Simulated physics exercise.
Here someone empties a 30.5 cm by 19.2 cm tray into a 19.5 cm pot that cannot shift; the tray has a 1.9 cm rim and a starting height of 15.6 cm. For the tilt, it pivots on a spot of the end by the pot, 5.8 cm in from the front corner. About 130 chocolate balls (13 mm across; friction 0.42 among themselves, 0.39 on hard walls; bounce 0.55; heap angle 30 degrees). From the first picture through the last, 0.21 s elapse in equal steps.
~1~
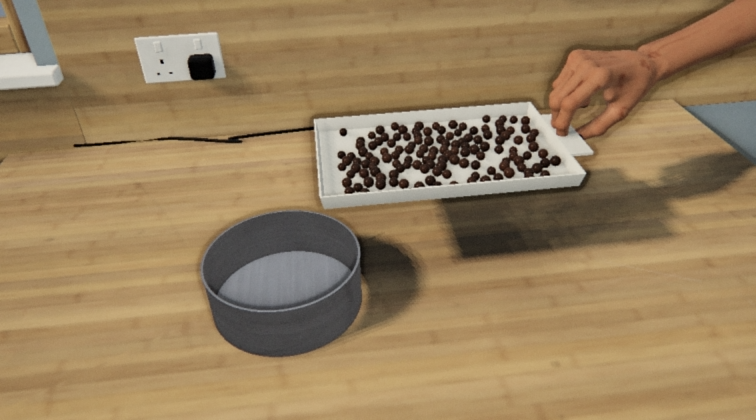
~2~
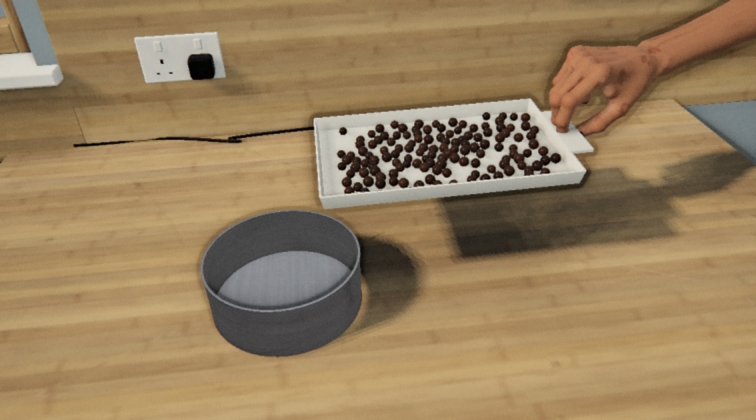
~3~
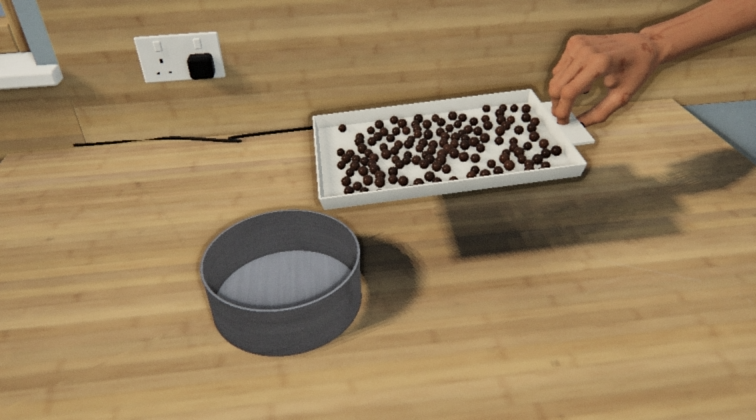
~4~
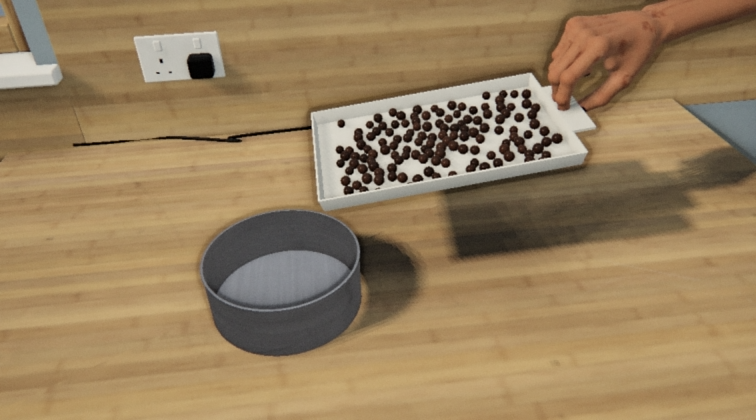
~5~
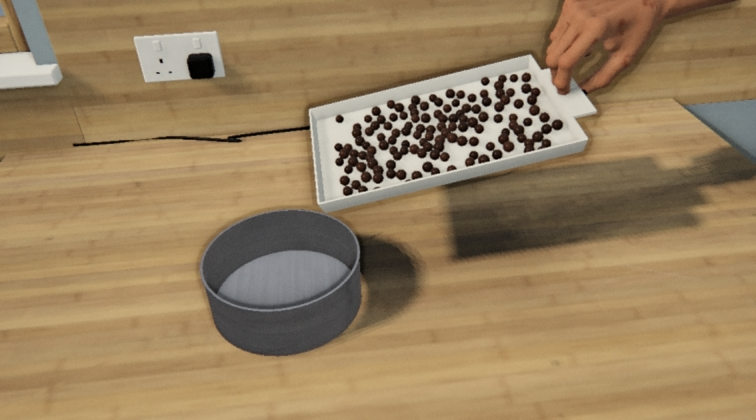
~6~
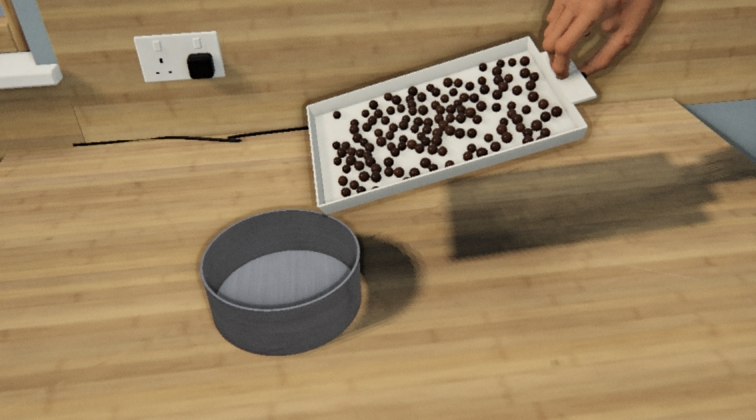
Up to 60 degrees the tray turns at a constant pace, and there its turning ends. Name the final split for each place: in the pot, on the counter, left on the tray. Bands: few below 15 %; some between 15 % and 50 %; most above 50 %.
Pot: Some; counter: Few; tray: Most.
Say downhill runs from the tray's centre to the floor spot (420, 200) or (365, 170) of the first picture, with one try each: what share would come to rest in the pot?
That would be close to 5 per cent and then close to 35 per cent.
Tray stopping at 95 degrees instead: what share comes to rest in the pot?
95 %.
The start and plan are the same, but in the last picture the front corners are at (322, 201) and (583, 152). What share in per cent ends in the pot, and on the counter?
Pot 0 % / counter 0 %.
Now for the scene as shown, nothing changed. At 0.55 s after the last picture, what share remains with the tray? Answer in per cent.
About 80%.
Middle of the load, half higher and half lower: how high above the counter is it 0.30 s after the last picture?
Some 22 cm.
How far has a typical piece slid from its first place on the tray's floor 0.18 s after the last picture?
Some 4 cm.
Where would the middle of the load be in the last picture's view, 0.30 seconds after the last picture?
Estimated centre of load: Around (365, 143).
Then, 0.18 s after the last picture, tilt 40 degrees; the tray holds 100 %, the pot 0 %.
Then, 0.30 s after the last picture, tilt 54 degrees; the tray holds 100 %, the pot 0 %.
Then, 0.55 s after the last picture, tilt 60 degrees; the tray holds 80 %, the pot 10 %.
In the end, pot 30 %, counter 5 %, tray 60 %.
